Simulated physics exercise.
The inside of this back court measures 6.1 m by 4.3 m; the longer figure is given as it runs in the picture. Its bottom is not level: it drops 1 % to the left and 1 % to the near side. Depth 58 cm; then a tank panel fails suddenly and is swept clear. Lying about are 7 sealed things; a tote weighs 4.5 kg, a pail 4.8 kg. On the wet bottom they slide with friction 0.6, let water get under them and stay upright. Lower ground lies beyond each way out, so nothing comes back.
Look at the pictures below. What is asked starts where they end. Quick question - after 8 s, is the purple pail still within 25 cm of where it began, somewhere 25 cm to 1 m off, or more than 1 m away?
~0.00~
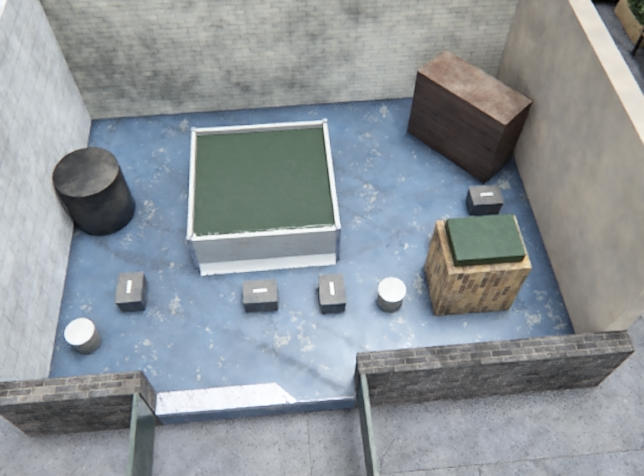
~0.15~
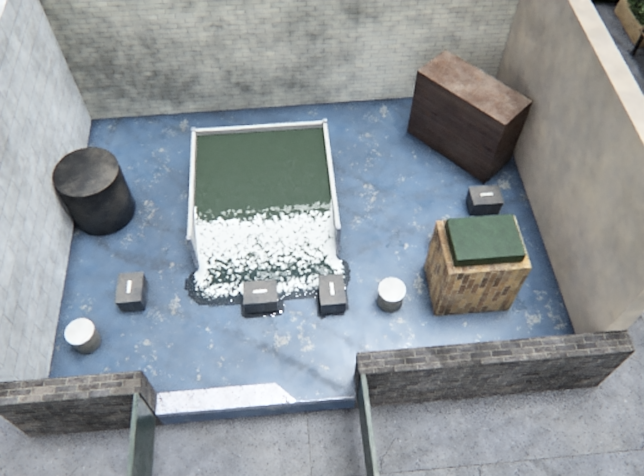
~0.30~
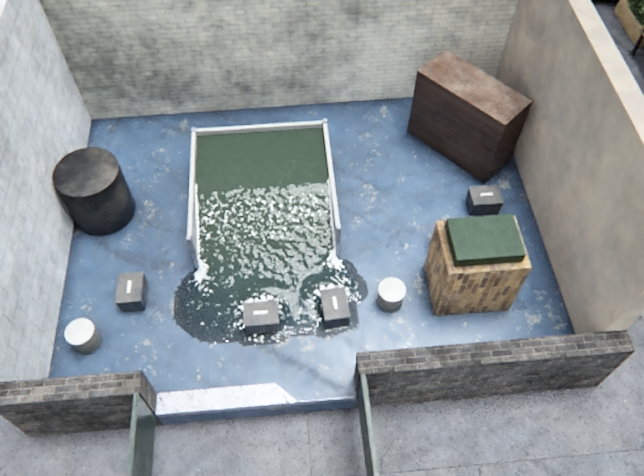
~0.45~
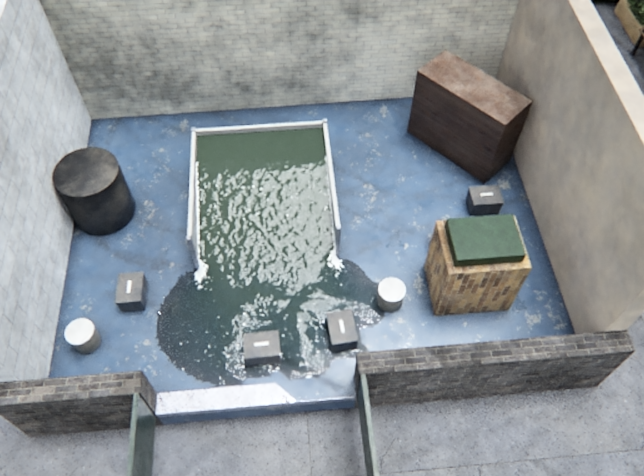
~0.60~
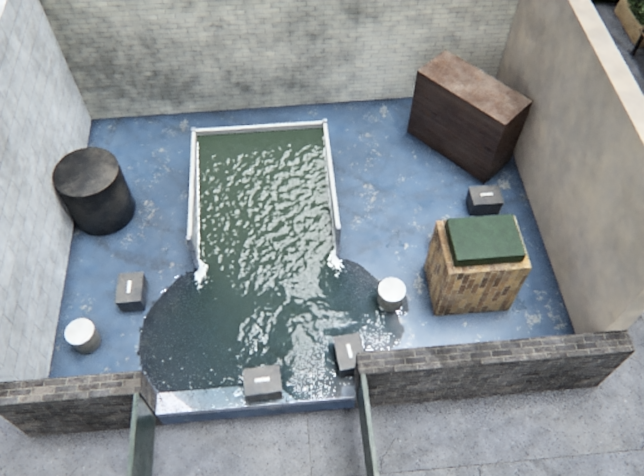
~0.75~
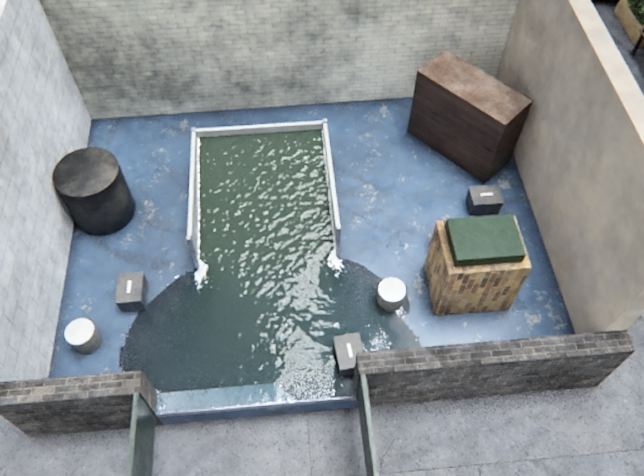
It remains in place.
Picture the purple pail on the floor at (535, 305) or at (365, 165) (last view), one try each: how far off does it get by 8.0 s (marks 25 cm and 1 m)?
Respectively: It edges along somewhat; it rests almost unmoved.
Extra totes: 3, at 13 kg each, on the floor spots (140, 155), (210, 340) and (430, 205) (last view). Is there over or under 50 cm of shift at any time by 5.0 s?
Well, in that order it's lower, higher and lower.
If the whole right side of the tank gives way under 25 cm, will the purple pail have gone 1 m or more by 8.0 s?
I'd expect the purple pail to have ended up far off.
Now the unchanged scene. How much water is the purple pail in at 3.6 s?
Roughly 0 cm.
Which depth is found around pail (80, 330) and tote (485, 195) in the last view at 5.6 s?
Close to 3 and 2 centimetres.
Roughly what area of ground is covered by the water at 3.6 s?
Roughly 14 m2.
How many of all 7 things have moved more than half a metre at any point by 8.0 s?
I get 2.
After 1.6 s the purple pail is near (447, 231), 0.0 m from its start, aground; 1 of 7 are out; 1 afloat.
After 3.6 s the purple pail is near (447, 231), 0.0 m from its start, aground; 2 of 7 are out; 0 afloat.
After 5.6 s the purple pail is near (447, 231), 0.0 m from its start, aground; 2 of 7 are out; 0 afloat.
After 8.0 s the purple pail is near (447, 231), 0.0 m from its start, aground; 2 of 7 are out; 0 afloat.
